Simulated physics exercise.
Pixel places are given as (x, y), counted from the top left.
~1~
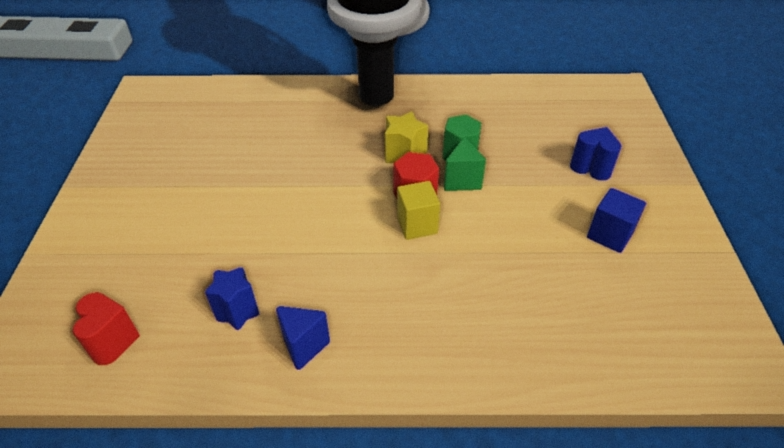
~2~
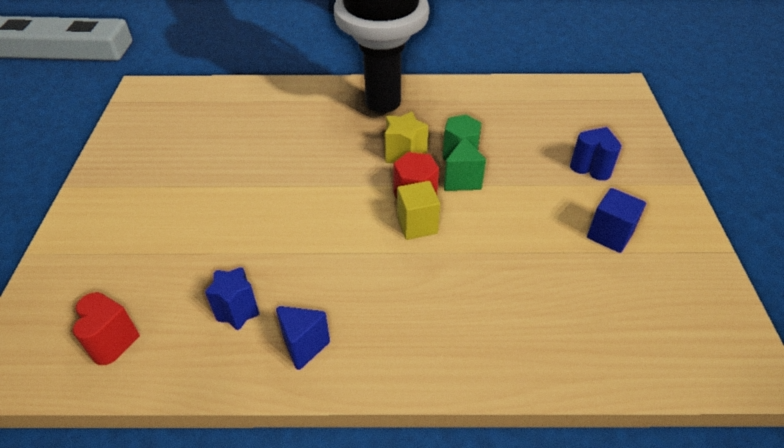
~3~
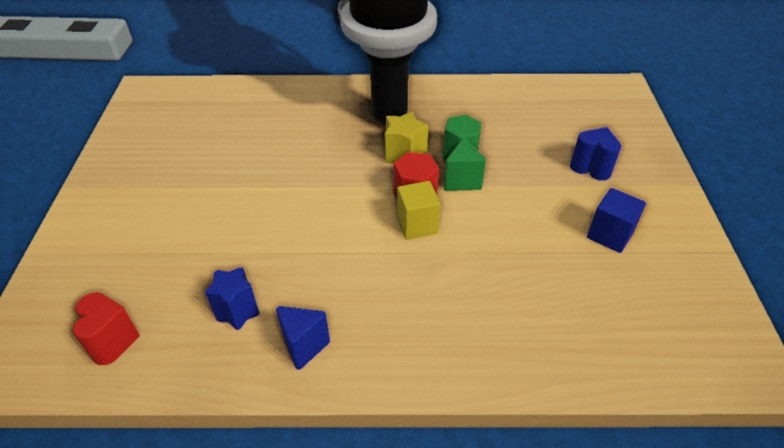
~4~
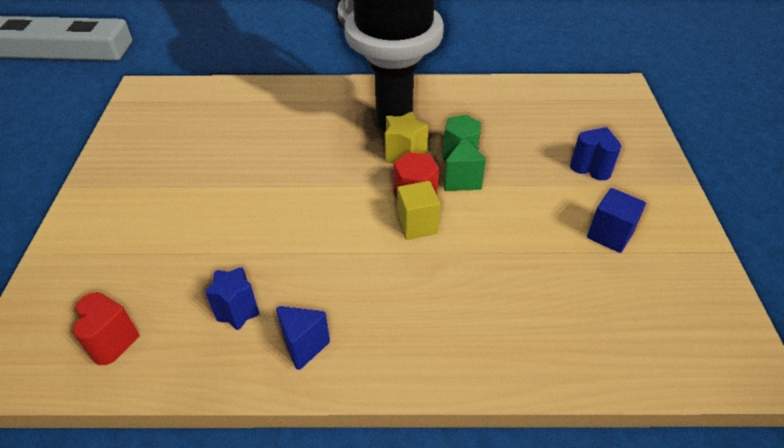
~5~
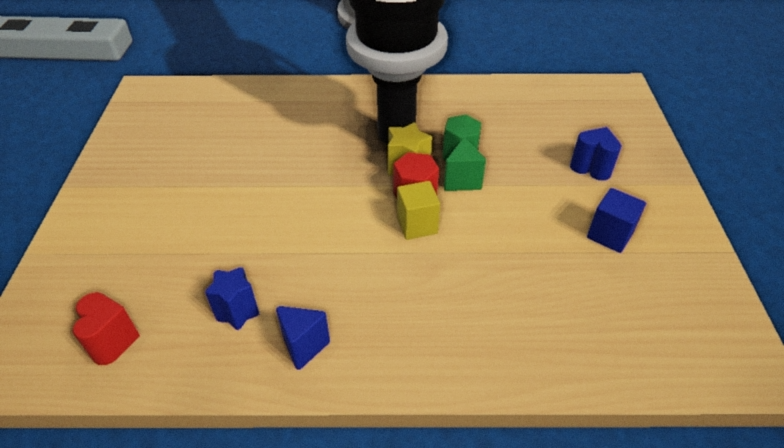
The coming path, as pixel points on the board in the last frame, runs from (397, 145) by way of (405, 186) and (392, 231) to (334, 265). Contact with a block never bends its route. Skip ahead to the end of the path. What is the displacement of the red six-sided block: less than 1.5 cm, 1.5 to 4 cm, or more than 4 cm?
Covers over 4 cm.
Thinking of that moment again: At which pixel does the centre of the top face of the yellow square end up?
The point I'd pick in the picture is (420, 223).
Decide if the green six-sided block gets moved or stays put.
Here the green six-sided block stays on its spot.
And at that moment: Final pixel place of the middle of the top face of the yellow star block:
Top centre: (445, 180).
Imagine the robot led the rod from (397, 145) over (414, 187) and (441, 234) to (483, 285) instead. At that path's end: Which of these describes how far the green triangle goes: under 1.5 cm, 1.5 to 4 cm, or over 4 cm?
Range: Under 1.5 cm.
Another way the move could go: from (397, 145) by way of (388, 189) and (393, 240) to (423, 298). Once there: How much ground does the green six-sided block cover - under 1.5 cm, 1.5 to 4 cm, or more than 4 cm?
The green six-sided block ends up very close, under 1.5 cm away.
The first path, step by step. One third of the way, rod (405, 175); yellow star block (438, 169), turned 40° anticlockwise; red six-sided block (449, 199), turned 30° clockwise; yellow square (417, 217), turned 60° clockwise; green triangle (471, 153), turned 20° anticlockwise.
Two thirds of the way, rod (390, 221); yellow star block (447, 179), turned 75° anticlockwise; red six-sided block (465, 211), turned 50° clockwise; yellow square (420, 223), turned 65° clockwise; green triangle (472, 154), turned 25° anticlockwise.
At the end, rod (333, 255); yellow star block (447, 179), turned 75° anticlockwise; red six-sided block (465, 211), turned 50° clockwise; yellow square (420, 223), turned 65° clockwise; green six-sided block unmoved; green triangle (472, 154), turned 25° anticlockwise.
